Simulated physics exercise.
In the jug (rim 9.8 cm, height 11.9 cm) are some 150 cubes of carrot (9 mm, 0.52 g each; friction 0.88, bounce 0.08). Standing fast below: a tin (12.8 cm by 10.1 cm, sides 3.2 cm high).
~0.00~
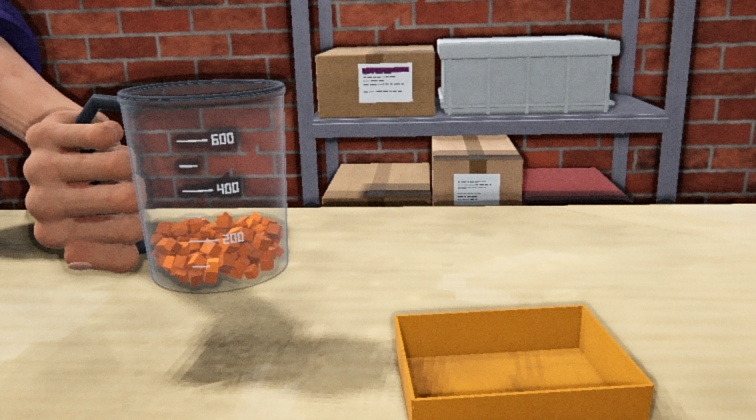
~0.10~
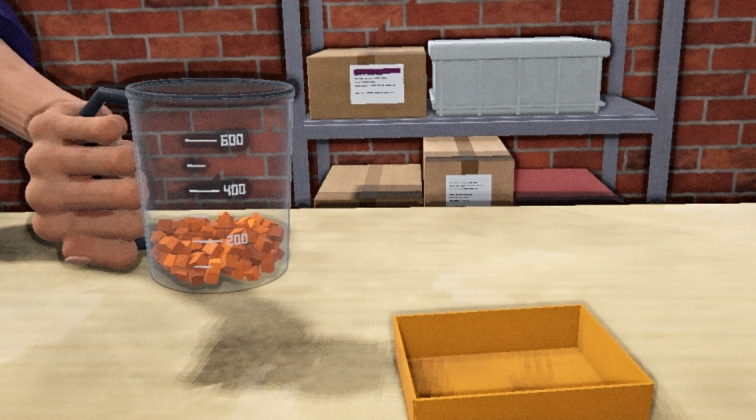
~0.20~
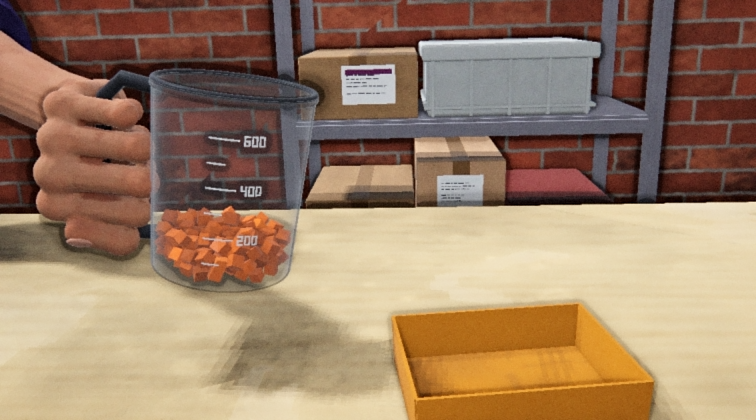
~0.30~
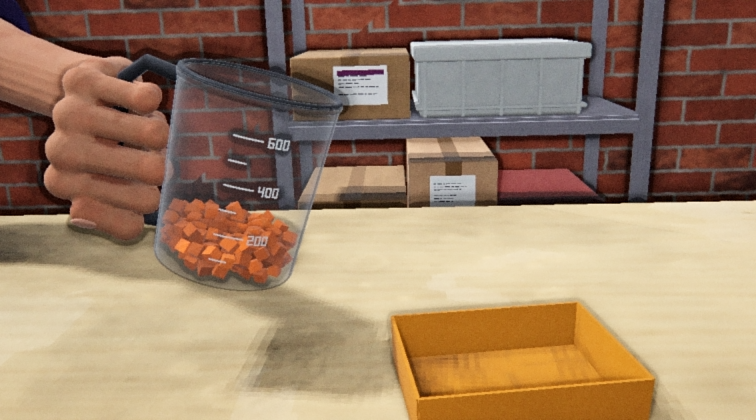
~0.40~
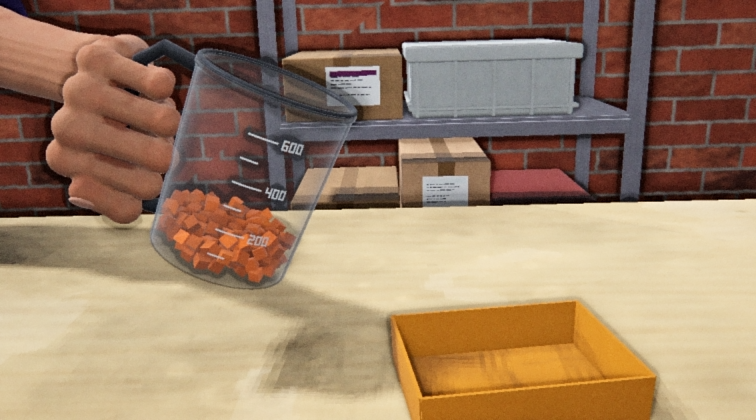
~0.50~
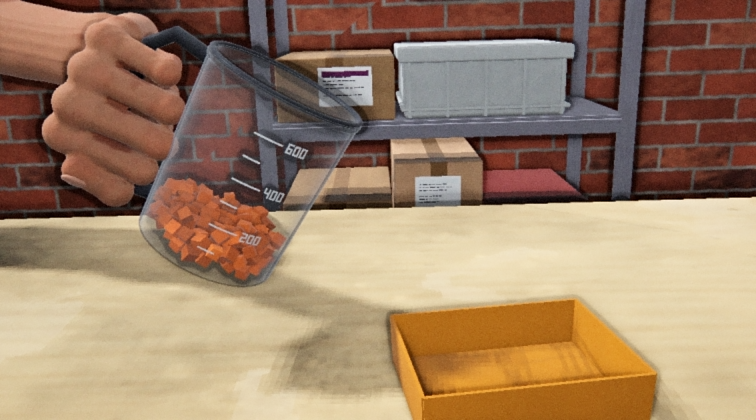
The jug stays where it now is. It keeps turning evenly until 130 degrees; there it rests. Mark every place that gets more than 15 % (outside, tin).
Outside yes, tin no.
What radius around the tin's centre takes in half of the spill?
Roughly 10 cm.
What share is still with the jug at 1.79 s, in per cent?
About 90 per cent.
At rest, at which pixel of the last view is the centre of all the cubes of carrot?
At about (375, 351).
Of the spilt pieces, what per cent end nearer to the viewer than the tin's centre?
Roughly 10 per cent.
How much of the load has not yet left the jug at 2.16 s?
Some 0 per cent of the load.
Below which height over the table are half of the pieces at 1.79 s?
Roughly 14 cm.
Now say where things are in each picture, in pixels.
In the first frame, jug at (207, 130); tilt 0 degrees; moved 0.0 cm; lip at (278, 88); top of the load at (245, 224); tin at (509, 346).
In the second frame, jug at (214, 130); tilt 3 degrees; moved 0.5 cm; lip at (289, 91); top of the load at (188, 224).
In the third frame, jug at (233, 130); tilt 10 degrees; moved 1.6 cm; low side right; lip at (314, 98); top of the load at (204, 219).
In the fourth frame, jug at (253, 129); tilt 17 degrees; moved 2.7 cm; low side right; lip at (339, 105); top of the load at (185, 209).
In the fifth frame, jug at (264, 128); tilt 24 degrees; moved 3.2 cm; low side right; lip at (354, 114); top of the load at (193, 201).
In the sixth frame, jug at (267, 127); tilt 31 degrees; moved 3.2 cm; low side right; lip at (359, 124); top of the load at (204, 191); tin at (510, 341). It turns about 70 degrees a second.
After 1.00 s, tilt 65 degrees; jug 100 %; middle of all pieces near (194, 189).
Then, at 1.41 s, tilt 93 degrees; jug 100 %; middle of all pieces near (204, 168).
Then, at 1.79 s, tilt 119 degrees; outside 5 %, jug 90 %, in the air 5 %; middle of all pieces near (261, 191).
Then, at 2.16 s, tilt 130 degrees; outside 90 %, tin 5 %, in the air 5 %; middle of all pieces near (383, 342).
At rest (3.1 s), outside 95 %, tin 5 %, jug 0 %.
